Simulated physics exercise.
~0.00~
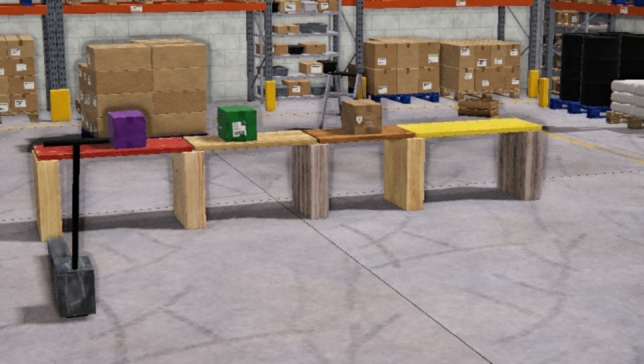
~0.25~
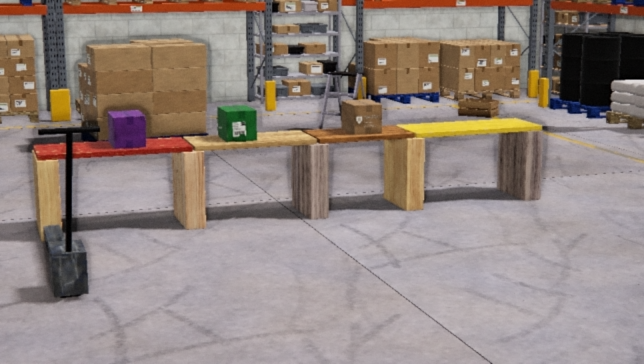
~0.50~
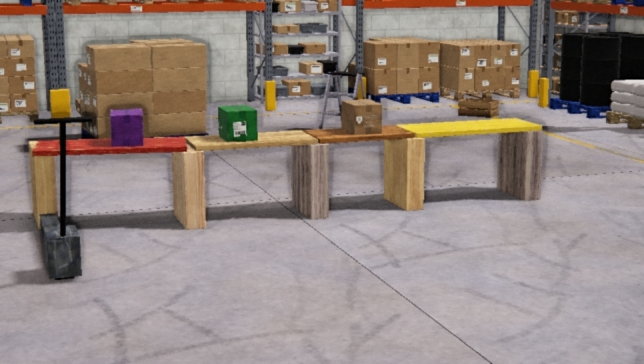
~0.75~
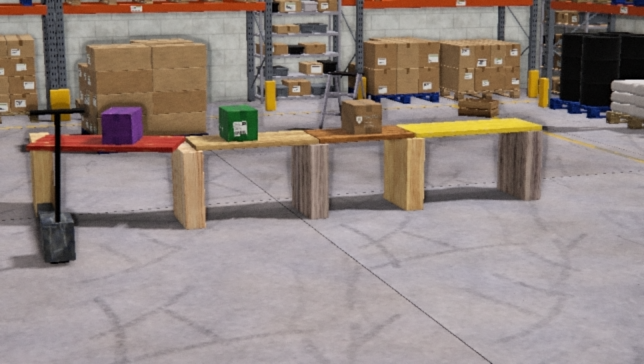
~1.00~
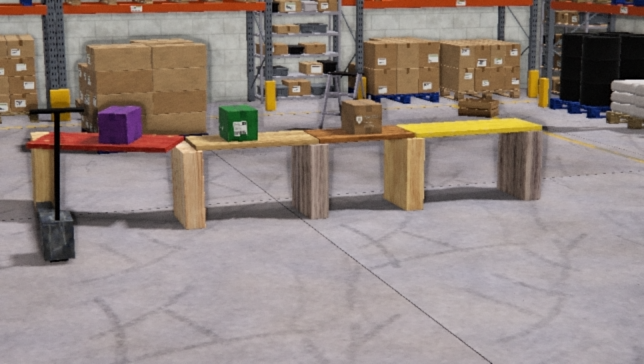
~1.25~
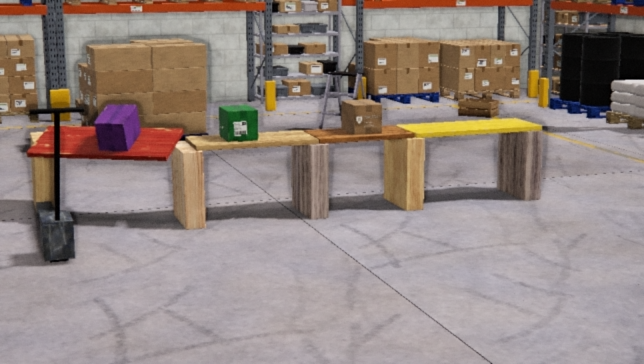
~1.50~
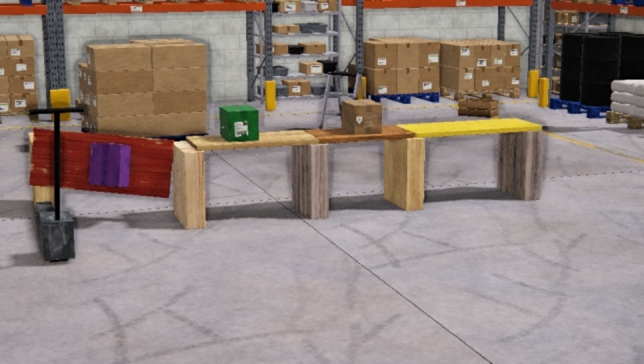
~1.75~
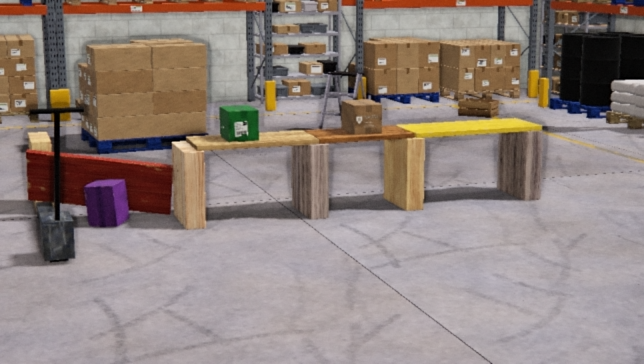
A narrow floor jack slides away from the viewer against the left end of a row of carton-laden boards in a warehouse, then stops as the red board tips forward and drops with its purple carton to the floor, while the other boards and cartons stay up.
